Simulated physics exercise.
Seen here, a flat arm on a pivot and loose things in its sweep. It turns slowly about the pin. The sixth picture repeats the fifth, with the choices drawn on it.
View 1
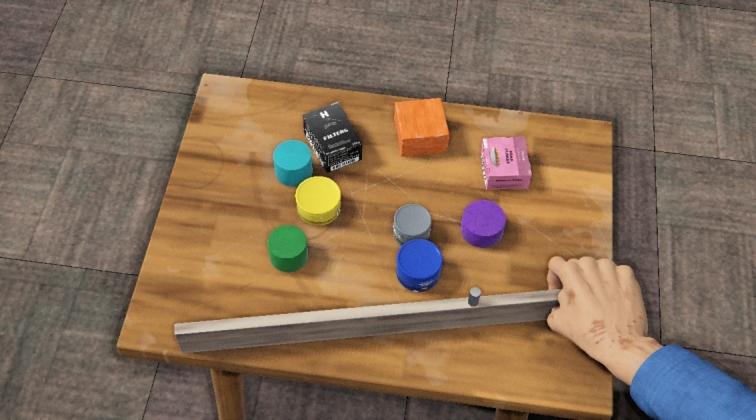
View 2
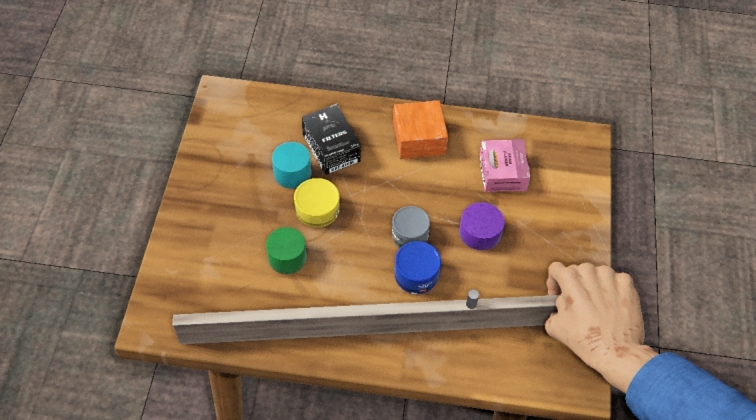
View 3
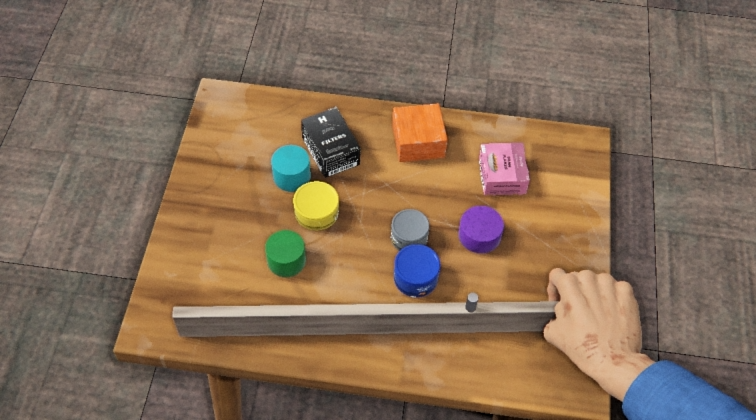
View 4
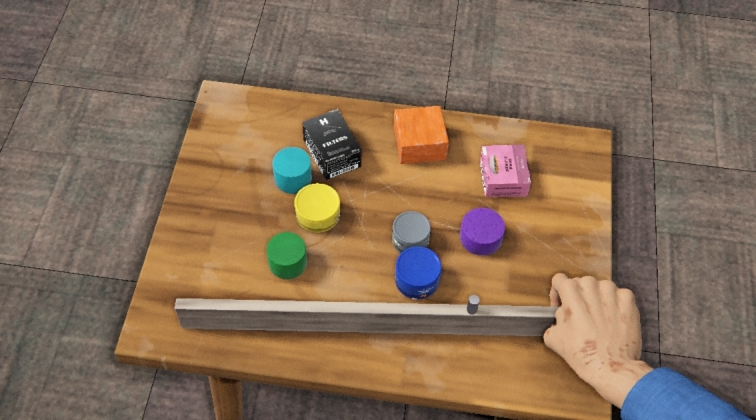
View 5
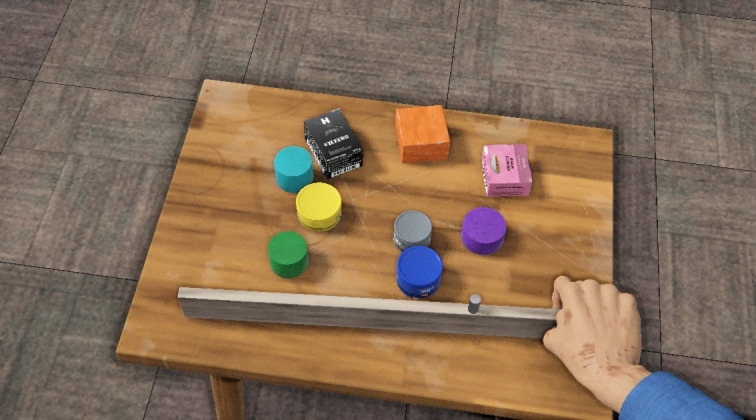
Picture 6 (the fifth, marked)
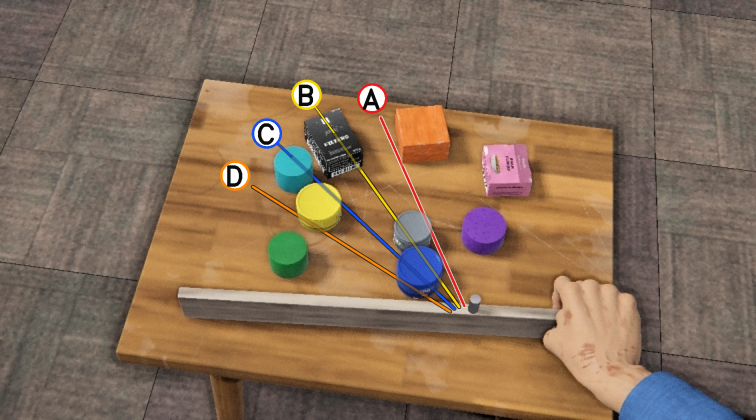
At the start, a hand grips the right end of a flat wooden arm lying across a table, below colourful tubs and three small boxes. The arm turns slowly about its pin, its left end edging up slightly towards the green pot, while the tubs and boxes stay in place.
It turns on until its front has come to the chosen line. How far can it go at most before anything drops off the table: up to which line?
Stop at B.
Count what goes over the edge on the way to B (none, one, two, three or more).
By then, none.
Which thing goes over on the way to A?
The black box.
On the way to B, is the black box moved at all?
By then, yes.
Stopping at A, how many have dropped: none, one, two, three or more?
By then, one.
On the marked copy, A at (420, 206); B at (393, 215); C at (368, 229); D at (348, 247).
Taking B. A third of the way, arm (334, 255); green pot (299, 231); yellow jar (322, 203).
Two thirds of the way, arm (365, 218); black box (342, 139); turquoise tin (310, 158).
When it is over, arm (393, 199); black box (388, 107); orange block (447, 124); nothing has fallen.
As for the rest, A drops the black box; C is safe but short; D is safe but short.
